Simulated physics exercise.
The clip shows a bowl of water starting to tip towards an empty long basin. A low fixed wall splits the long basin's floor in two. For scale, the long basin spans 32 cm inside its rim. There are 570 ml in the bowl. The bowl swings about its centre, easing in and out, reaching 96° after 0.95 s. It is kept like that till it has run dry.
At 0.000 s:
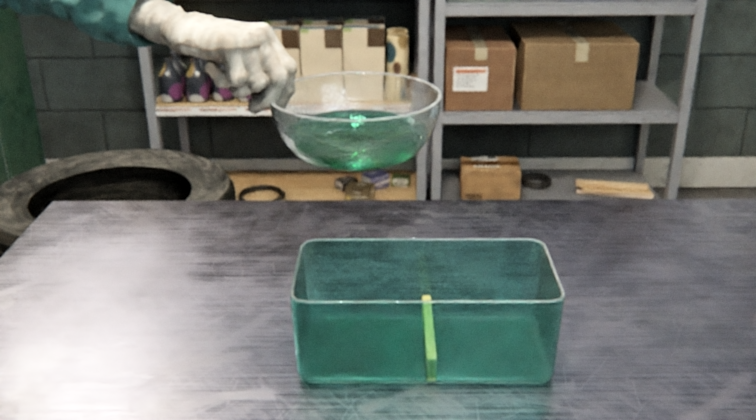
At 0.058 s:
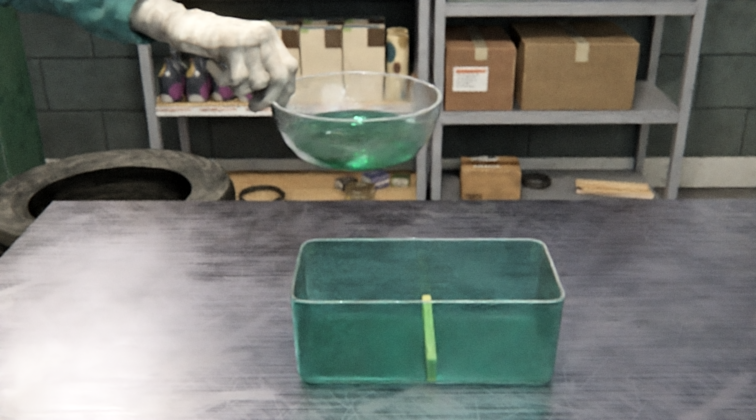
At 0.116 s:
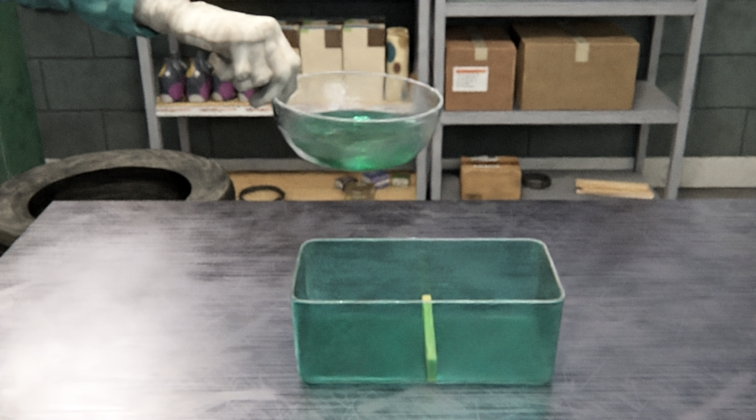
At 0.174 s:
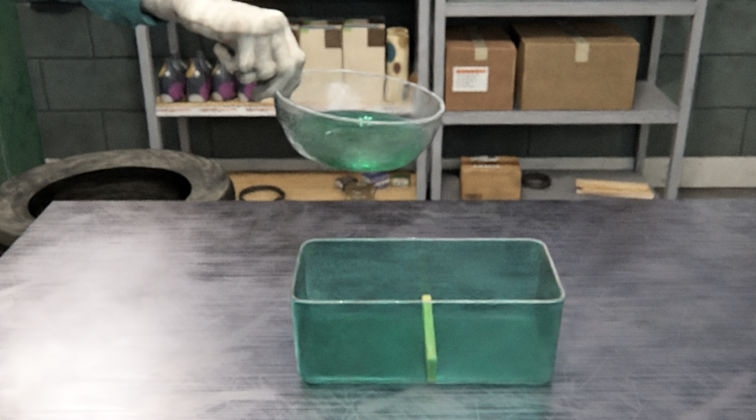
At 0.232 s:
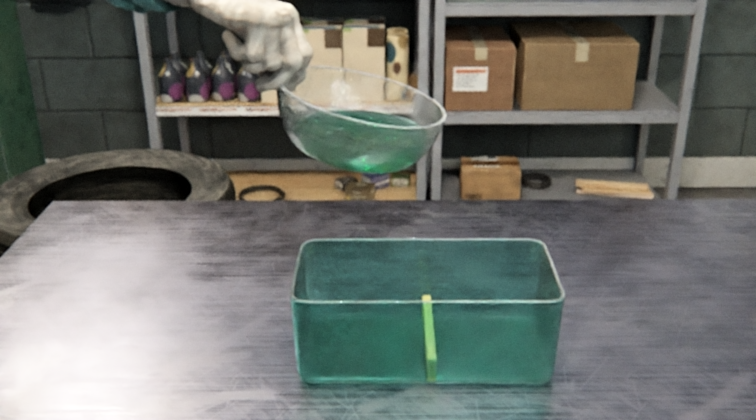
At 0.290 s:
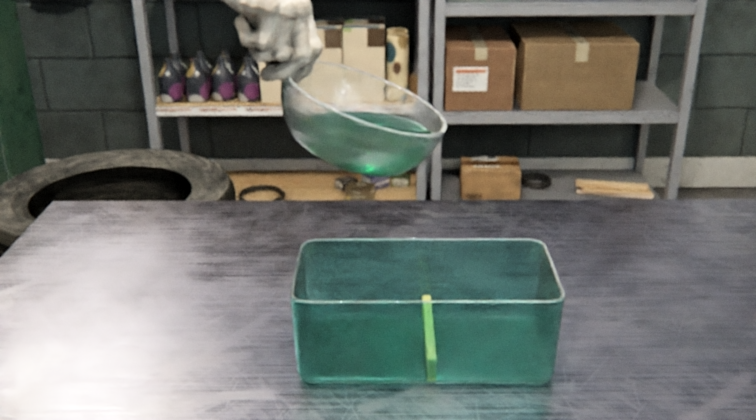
In the video, a gloved hand holds a clear glass bowl of green-tinted liquid above a teal rectangular basin on a dark table, then gradually tilts the bowl down to the right while the basin stays still.
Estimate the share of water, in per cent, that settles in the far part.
About 86 per cent.
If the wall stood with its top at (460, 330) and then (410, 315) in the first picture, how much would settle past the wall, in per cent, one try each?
In turn about 55 and 95 per cent.
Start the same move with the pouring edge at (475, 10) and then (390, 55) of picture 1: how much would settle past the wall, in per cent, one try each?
In turn about 75 and 50 per cent.
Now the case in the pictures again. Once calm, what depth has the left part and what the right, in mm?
Left about 2 mm, right about 22 mm.
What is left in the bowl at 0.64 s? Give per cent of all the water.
Some 40 per cent.
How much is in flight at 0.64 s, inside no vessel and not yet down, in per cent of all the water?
Some 48 per cent.
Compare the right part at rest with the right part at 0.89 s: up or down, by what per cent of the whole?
The share moves up, by some 14 per cent.
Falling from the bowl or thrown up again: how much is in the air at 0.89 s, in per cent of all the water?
About 14 per cent.
Then, 0.64 s in, the tilt is 73° and 41 per cent is still to pour, 0 is left of the wall and 12 right of it.
Then, 0.89 s in, the tilt is 95° and 5 per cent is still to pour, 9 is left of the wall and 72 right of it.
Then, 1.16 s in, the tilt is 96° and 0 per cent is still to pour, 13 is left of the wall and 86 right of it.
Then, 1.45 s in, the tilt is 96° and 0 per cent is still to pour, 13 is left of the wall and 85 right of it.
Finally, 13 per cent lies left of the wall, 86 right of it and 1 outside.
